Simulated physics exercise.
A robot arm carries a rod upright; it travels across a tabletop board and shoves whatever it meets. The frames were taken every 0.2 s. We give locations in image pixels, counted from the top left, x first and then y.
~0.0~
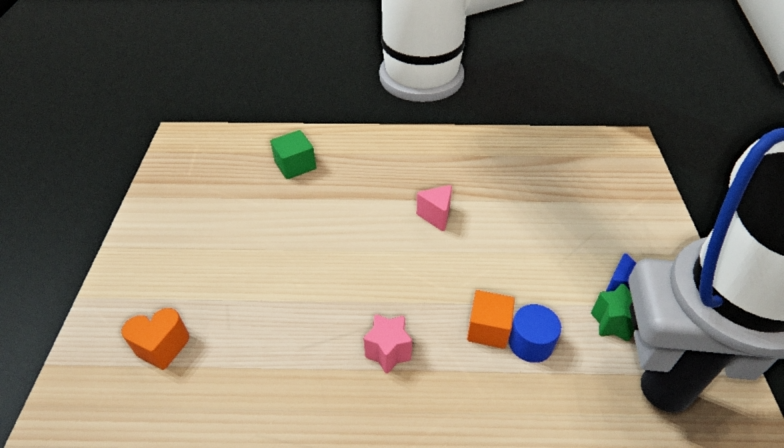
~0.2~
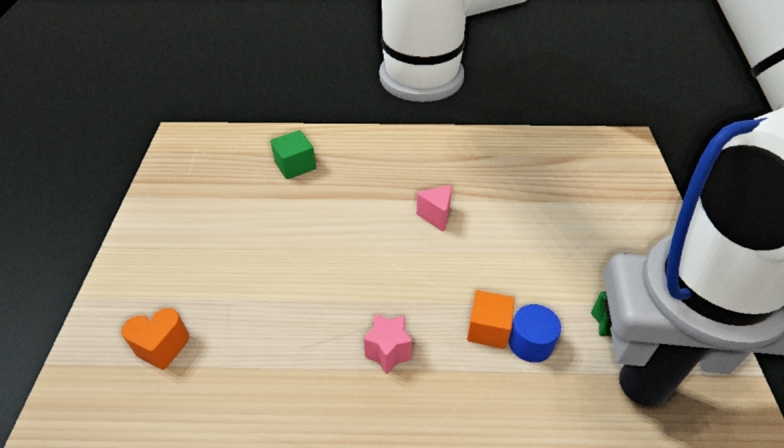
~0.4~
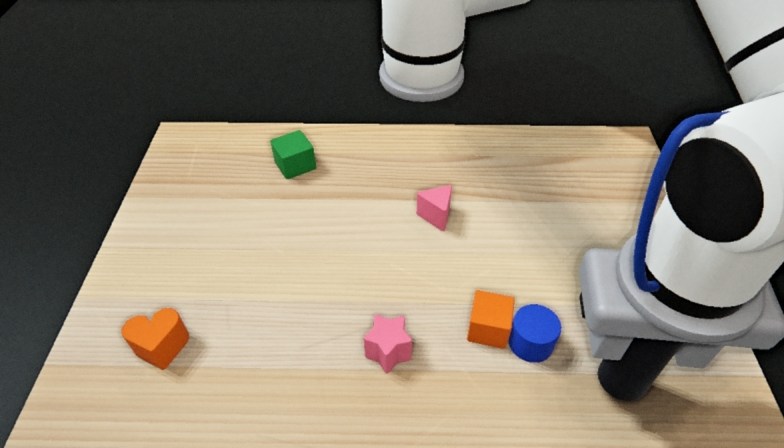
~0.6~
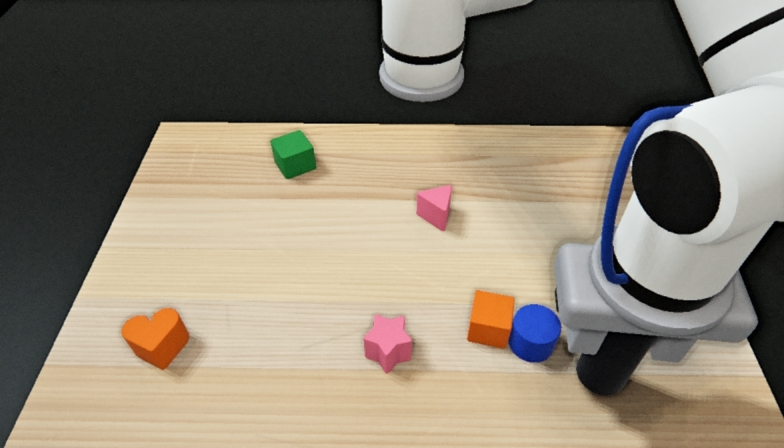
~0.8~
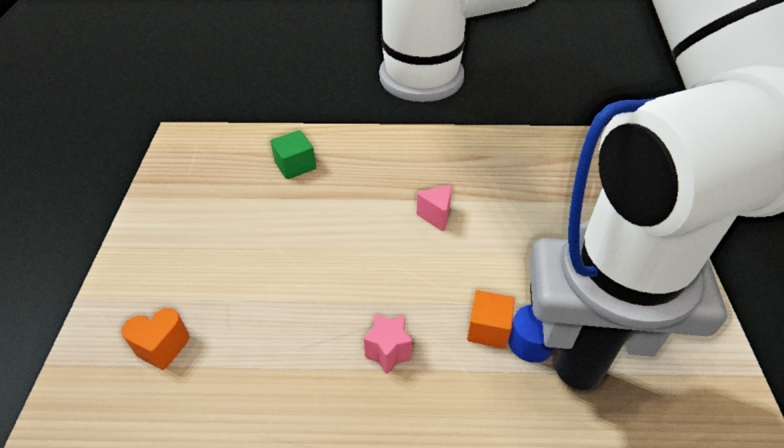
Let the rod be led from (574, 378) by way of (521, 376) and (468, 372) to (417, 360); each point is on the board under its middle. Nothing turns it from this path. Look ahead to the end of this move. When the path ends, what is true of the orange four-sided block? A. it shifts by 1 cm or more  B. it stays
My pick is A.
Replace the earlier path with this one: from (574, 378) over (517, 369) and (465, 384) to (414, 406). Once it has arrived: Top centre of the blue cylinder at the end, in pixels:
Final place: (515, 309).
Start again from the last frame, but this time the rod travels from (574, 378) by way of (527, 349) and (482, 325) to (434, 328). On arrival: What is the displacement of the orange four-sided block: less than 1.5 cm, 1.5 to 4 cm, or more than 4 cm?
By the end of the path, it will have gone past 4 cm.
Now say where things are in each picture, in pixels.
Lower end of the rod at (665, 390), tops of blocks, pink star block at (388, 332), orange four-sided block at (493, 309), blue cylinder at (538, 323), green star block at (624, 302), in the first picture.
Rod at (643, 384), blocks as before, in the second picture.
Rod at (622, 379), blocks as before, in the third picture.
Rod at (600, 374), blocks as before, in the fourth picture.
Rod at (579, 369), pink star block at (388, 332), orange four-sided block at (493, 309), blue cylinder at (538, 323), green star block hidden, in the fifth picture.
On the path given first. One third of the way, rod at (523, 367); orange four-sided block at (479, 301); blue cylinder at (522, 315).
Two thirds of the way, rod at (469, 363); orange four-sided block at (479, 301); blue cylinder at (522, 315).
At the end, rod at (418, 351); pink star block at (373, 327); orange four-sided block at (479, 301); blue cylinder at (522, 315); green star block not moved.
